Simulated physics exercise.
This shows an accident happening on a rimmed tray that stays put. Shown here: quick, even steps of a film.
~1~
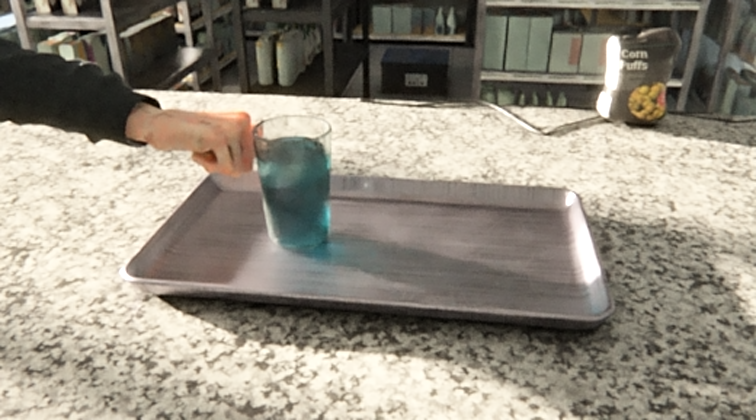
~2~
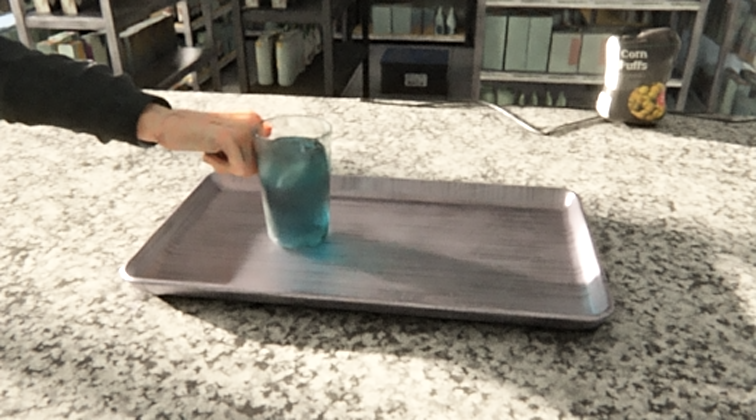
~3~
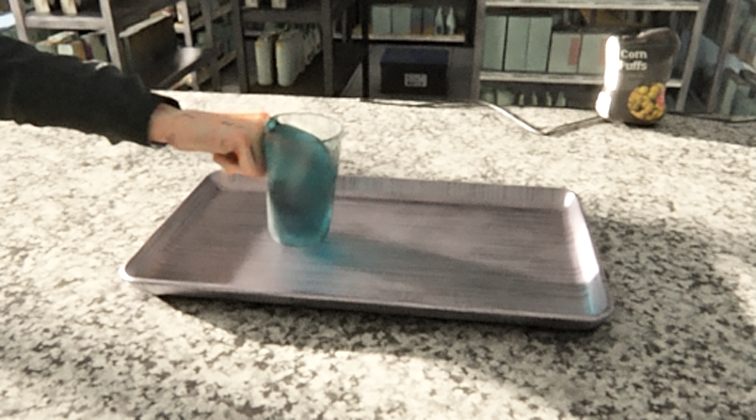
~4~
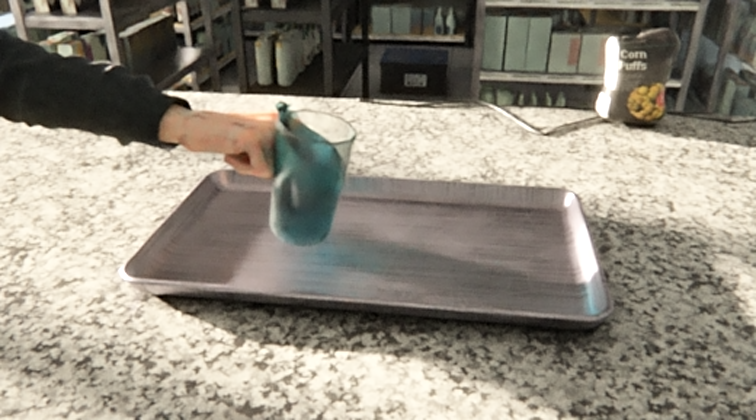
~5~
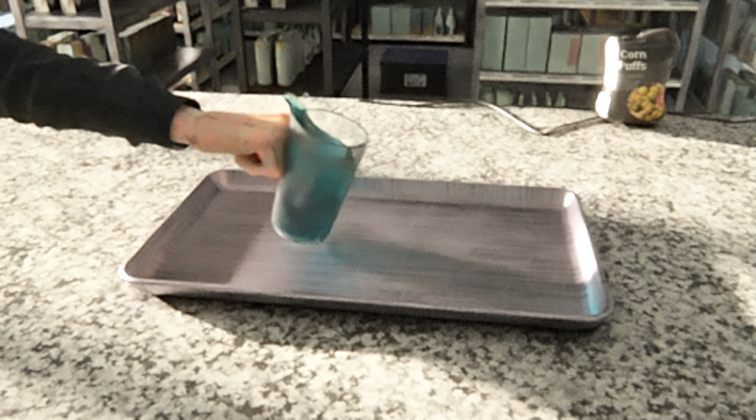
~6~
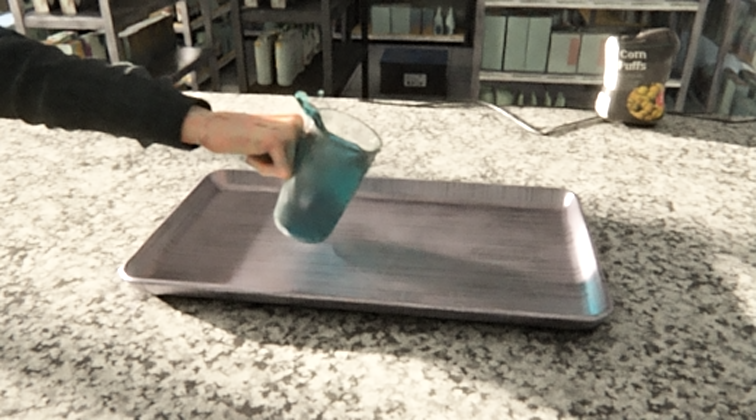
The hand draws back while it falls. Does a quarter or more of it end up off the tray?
I expect the tray to contain less than three quarters.
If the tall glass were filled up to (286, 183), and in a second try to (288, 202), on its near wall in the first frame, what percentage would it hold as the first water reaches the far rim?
The first fill keeps 65 percent and the second keeps 60 percent.
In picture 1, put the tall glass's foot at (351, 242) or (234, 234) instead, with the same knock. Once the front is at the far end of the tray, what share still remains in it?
In order, some 65 and 45 per cent.
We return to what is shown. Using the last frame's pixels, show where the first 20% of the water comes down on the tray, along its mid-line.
Roughly at pixel (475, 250) in the last picture.
A moment on, the tall glass is falling and 95 per cent is in the glass, 0 on the tray and 5 above or beyond its rim.
Next, the tall glass lies on its side and 63 per cent is in the glass, 27 on the tray and 10 above or beyond its rim.
Then the tall glass lies on its side and 32 per cent is in the glass, 46 on the tray and 21 above or beyond its rim.
Later the tall glass lies on its side and 17 per cent is in the glass, 40 on the tray and 43 above or beyond its rim.
In the end 57 per cent is held by tray and glass, 43 is off the tray.
